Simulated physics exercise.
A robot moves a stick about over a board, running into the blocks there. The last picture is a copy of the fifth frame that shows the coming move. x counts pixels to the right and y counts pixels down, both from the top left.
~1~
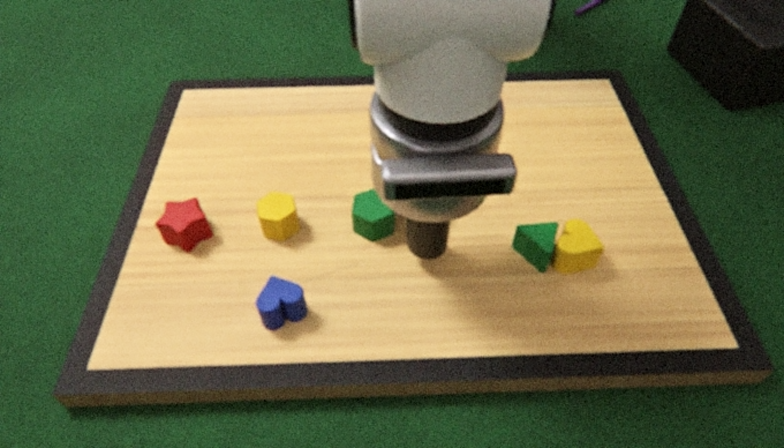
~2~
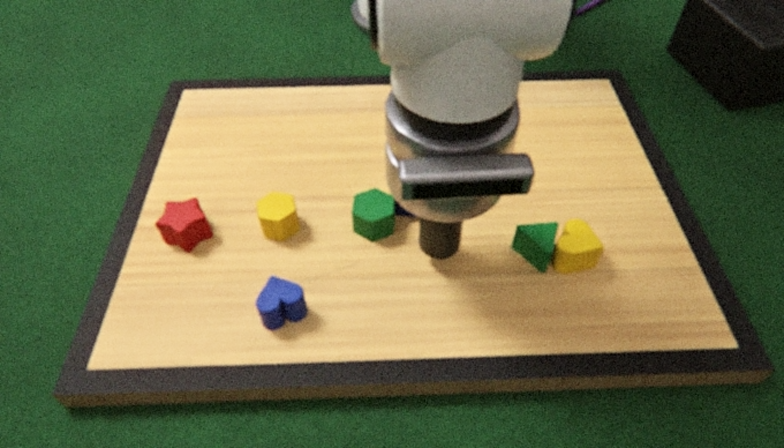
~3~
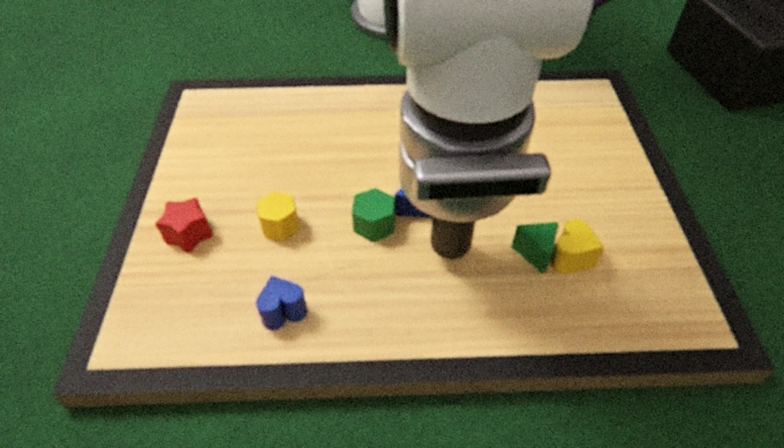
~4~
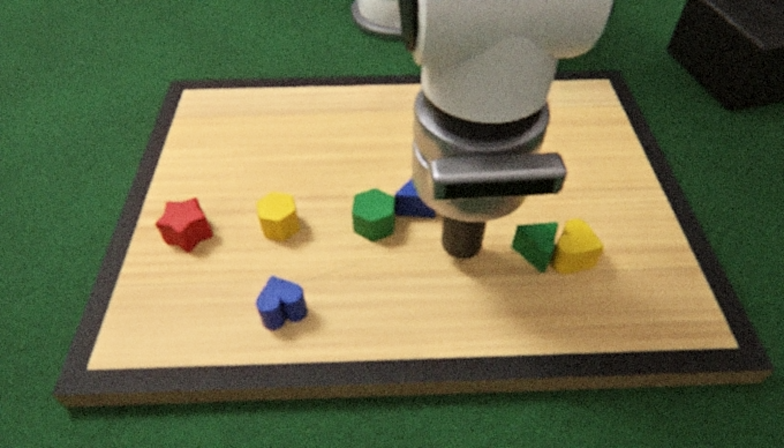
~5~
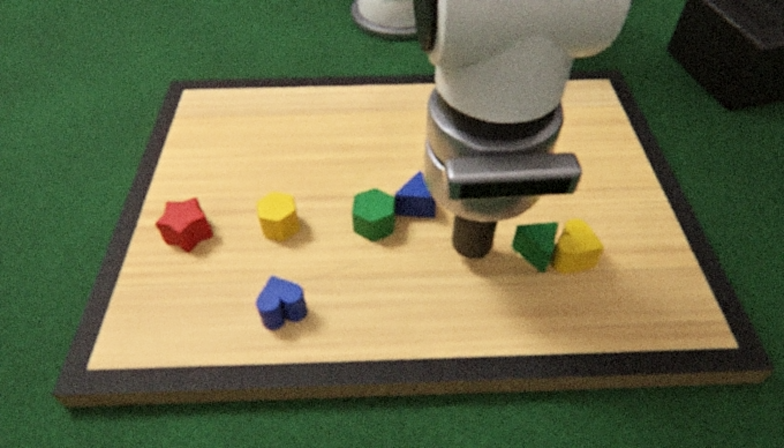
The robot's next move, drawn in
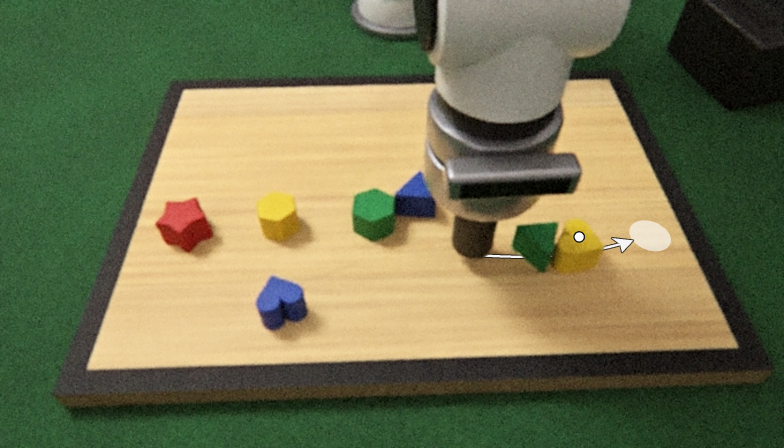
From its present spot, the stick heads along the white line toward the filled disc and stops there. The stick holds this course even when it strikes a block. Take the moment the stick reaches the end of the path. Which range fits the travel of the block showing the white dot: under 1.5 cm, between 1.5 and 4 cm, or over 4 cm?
That block covers upwards of 4 cm.
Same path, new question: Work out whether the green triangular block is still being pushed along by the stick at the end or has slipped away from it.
The green triangular block stays in front.
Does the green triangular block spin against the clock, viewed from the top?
I'd say no.
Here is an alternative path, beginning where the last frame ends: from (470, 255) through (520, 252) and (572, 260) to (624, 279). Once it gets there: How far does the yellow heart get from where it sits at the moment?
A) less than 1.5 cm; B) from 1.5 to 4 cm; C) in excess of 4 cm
The answer is C.
The drawn path runs from (470, 255) over (534, 257) and (595, 250) to (650, 235); the dot is on the yellow heart.
On the path given first. One third of the way, stick (538, 246); green triangular block (574, 230), turned 20° clockwise; yellow heart (608, 240).
Two thirds of the way, stick (601, 239); green triangular block (640, 227), turned 45° clockwise; yellow heart (660, 251), turned 35° clockwise.
At the end, stick (656, 225); blue triangular block not moved; green triangular block (697, 217), turned 50° clockwise; yellow heart (664, 253), turned 45° clockwise.
